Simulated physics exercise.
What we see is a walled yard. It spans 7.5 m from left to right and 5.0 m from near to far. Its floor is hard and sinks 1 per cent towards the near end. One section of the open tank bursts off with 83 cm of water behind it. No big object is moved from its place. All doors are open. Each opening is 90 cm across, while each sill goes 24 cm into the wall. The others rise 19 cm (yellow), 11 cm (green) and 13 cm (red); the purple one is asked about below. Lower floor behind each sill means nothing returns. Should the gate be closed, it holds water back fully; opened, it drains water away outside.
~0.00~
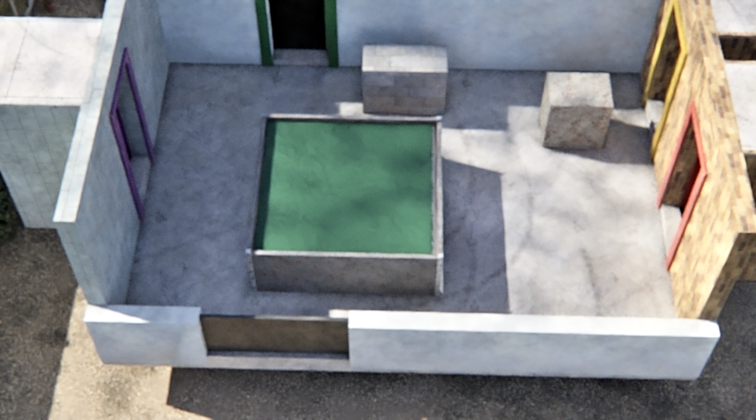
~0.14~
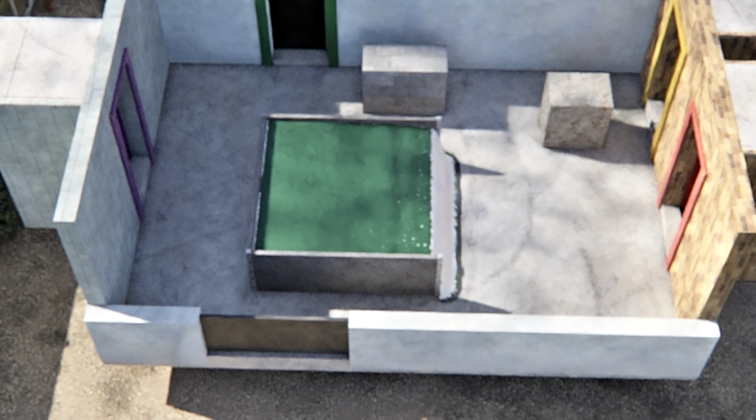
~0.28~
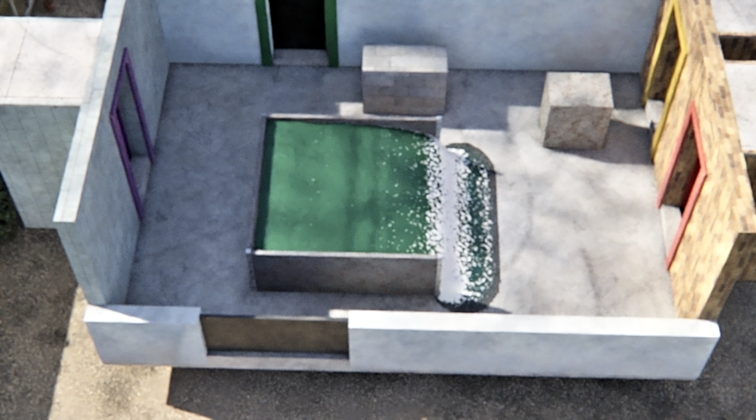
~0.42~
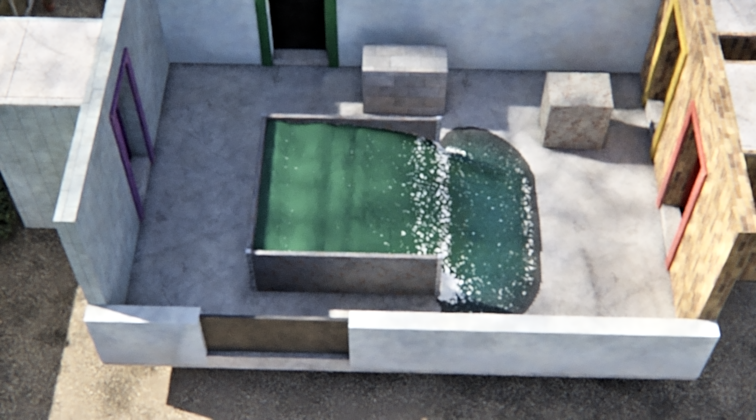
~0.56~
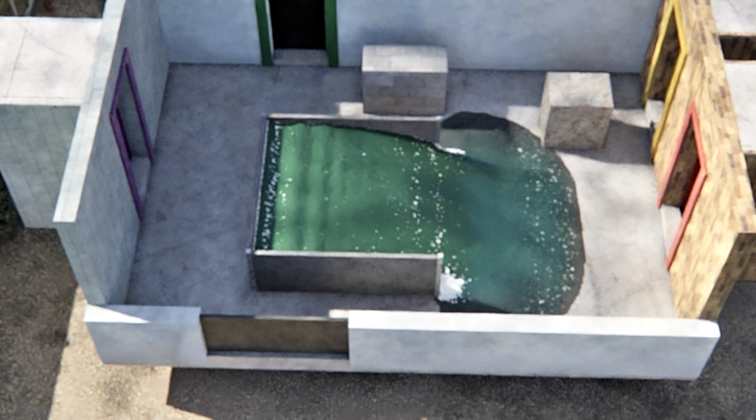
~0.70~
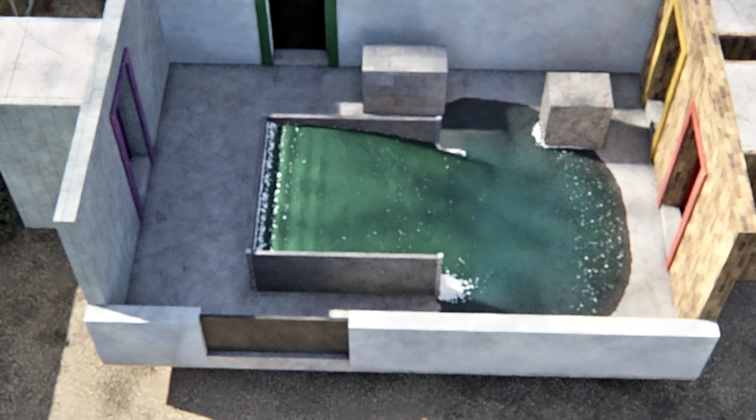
A walled yard with a pale concrete floor is seen from above by a still camera. A square open tank of green water stands near the middle, with two grey blocks behind and to the right, a purple-framed door on the left, a green one at the back, and yellow and red ones on the right. The tank's right side gives way, and foaming water pours out rightward, spreading in a rounded sheet around the right-hand block.
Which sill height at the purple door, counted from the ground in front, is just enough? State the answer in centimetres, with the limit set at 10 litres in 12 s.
A height of roughly 13 cm is just enough.
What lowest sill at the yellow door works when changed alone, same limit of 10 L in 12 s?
For yellow, a step near 28 cm.
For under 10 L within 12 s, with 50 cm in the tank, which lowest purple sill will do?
Roughly 7.5 cm high.
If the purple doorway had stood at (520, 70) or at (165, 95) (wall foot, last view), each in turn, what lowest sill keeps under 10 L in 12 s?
Around 20 and 18 cm respectively.
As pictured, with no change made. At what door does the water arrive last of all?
Last in order comes the purple door.
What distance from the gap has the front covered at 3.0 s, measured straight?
Roughly 4.2 m.
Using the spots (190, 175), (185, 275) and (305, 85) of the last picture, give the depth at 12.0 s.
About 7, 10 and 11 cm.
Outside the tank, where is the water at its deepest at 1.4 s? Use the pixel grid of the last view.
At about pixel (674, 352).
After 1.4 s water covers 40 % of the floor, deepest (52 cm) near (674, 352); it has not reached the purple door.
After 3.0 s water covers 50 % of the floor, deepest (40 cm) near (653, 208); it has not reached the purple door.
After 12.0 s water covers 95 % of the floor, deepest (21 cm) near (362, 344); 12 cm at the purple door, 0 litres in over its 24 cm sill.
At the purple door as built, the water arrived by 6.2 s and peaked near 16 cm at 8.6 s.
With a sill of 11.5 cm, 19 litres would have come in within the 12 s; with 15.5 cm, 3 litres. So under 10 litres takes about 13 cm.
